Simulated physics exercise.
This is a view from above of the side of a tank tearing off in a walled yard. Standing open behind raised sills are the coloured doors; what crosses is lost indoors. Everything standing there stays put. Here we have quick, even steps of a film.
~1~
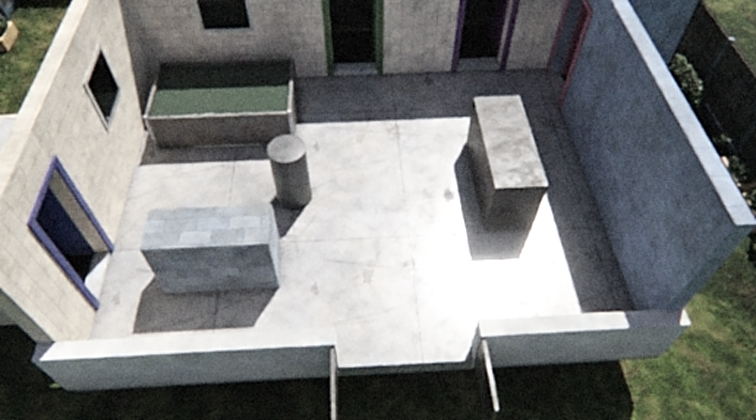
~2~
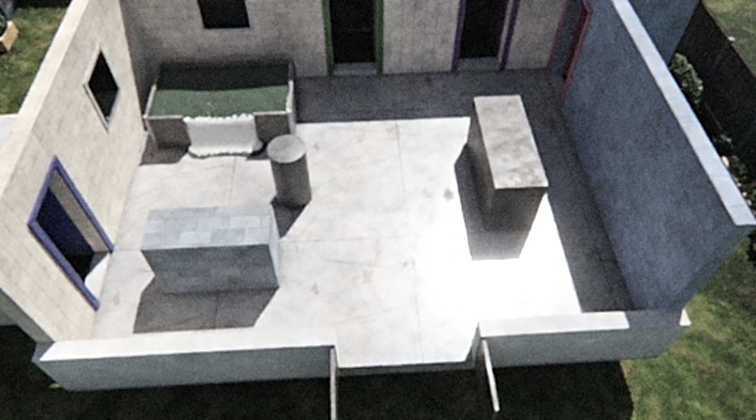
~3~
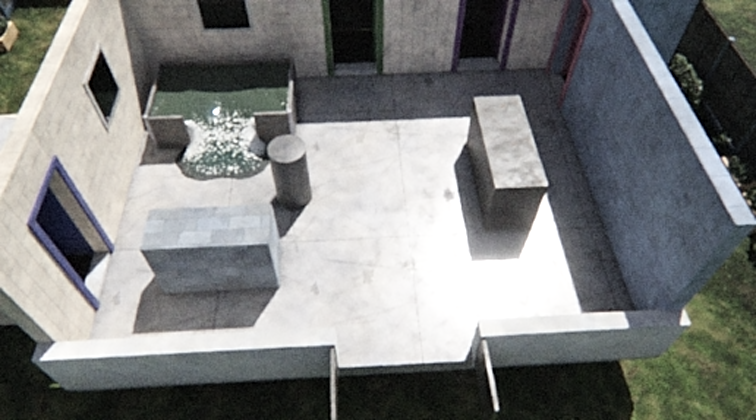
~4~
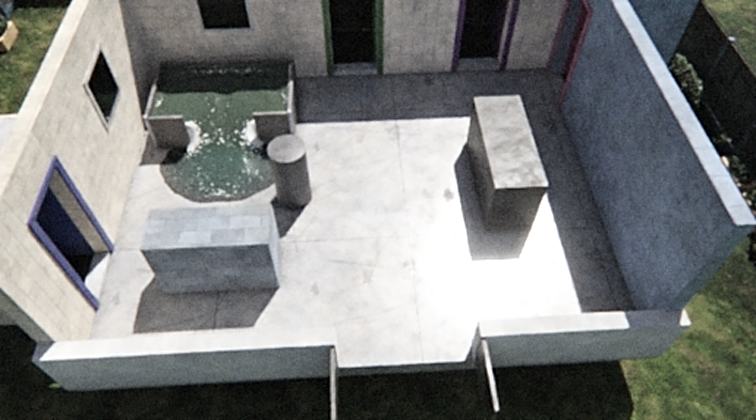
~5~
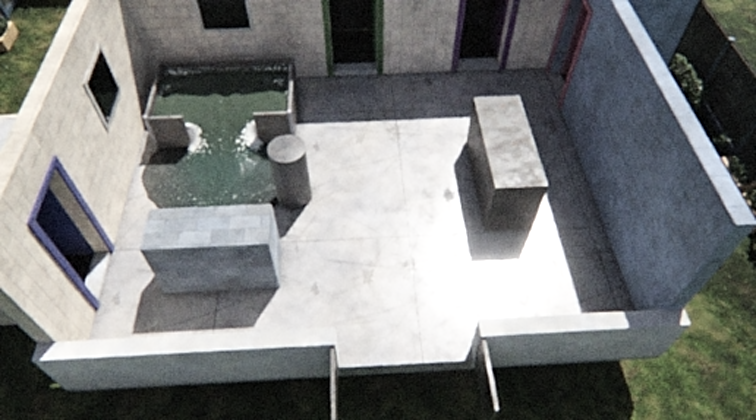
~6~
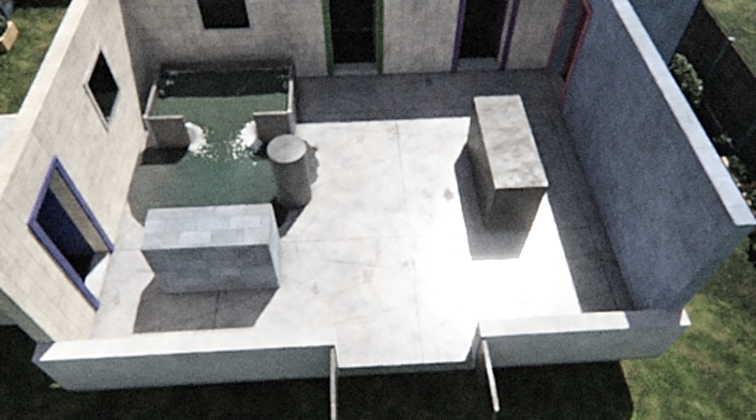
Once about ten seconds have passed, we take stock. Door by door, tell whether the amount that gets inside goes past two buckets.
Door by door: The pink door stays at two buckets or less, the purple door stays at two buckets or less, the blue door goes past two buckets, the green door stays at two buckets or less.
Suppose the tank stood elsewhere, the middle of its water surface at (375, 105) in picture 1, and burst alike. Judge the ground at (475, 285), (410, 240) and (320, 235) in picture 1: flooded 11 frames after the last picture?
In the order asked: Reached by the flood, reached by the flood, reached by the flood.
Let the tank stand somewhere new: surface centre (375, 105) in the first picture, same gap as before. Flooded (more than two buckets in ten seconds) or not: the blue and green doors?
I'd say the blue door stops short while the green door stops short.
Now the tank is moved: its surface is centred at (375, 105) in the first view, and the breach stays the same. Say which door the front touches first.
It's the one in blue.
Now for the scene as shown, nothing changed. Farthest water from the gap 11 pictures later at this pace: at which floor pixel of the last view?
My pick would be pixel (412, 324).
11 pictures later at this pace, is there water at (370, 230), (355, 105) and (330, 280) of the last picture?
The three points read soaked through, clear and soaked through.
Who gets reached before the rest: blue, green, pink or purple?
Call: The door marked blue.
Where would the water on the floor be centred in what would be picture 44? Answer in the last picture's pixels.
Estimate: (287, 210).
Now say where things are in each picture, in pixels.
The water tank at (223, 90) is whole and still, in the first picture.
Water pours out at (224, 135) and has run to (260, 150), in the second picture.
Water pours out at (225, 136) and has run to (191, 174), in the third picture.
The front is at (242, 196), out from the gap at (225, 136), in the fourth picture.
Water pours out at (224, 135) and has run to a hidden place, in the fifth picture.
Water pours out at (224, 135) and has run to a hidden place, in the sixth picture.
A moment on, water covers 20 % of the floor; the pink door not reached, the purple door not reached, the blue door wet at the sill, nothing in, the green door not reached.
Next, water covers 35 % of the floor; the pink door not reached, the purple door not reached, the blue door over two buckets in, the green door not reached.
Then, water covers 55 % of the floor; the pink door not reached, the purple door not reached, the blue door far over two buckets in, the green door not reached.
Later, water covers 65 % of the floor; the pink door not reached, the purple door not reached, the blue door far over two buckets in, the green door not reached.
In the end, water covers 90 % of the floor; the pink door wet at the sill, nothing in, the purple door wet at the sill, nothing in, the blue door far over two buckets in, the green door wet at the sill, nothing in.
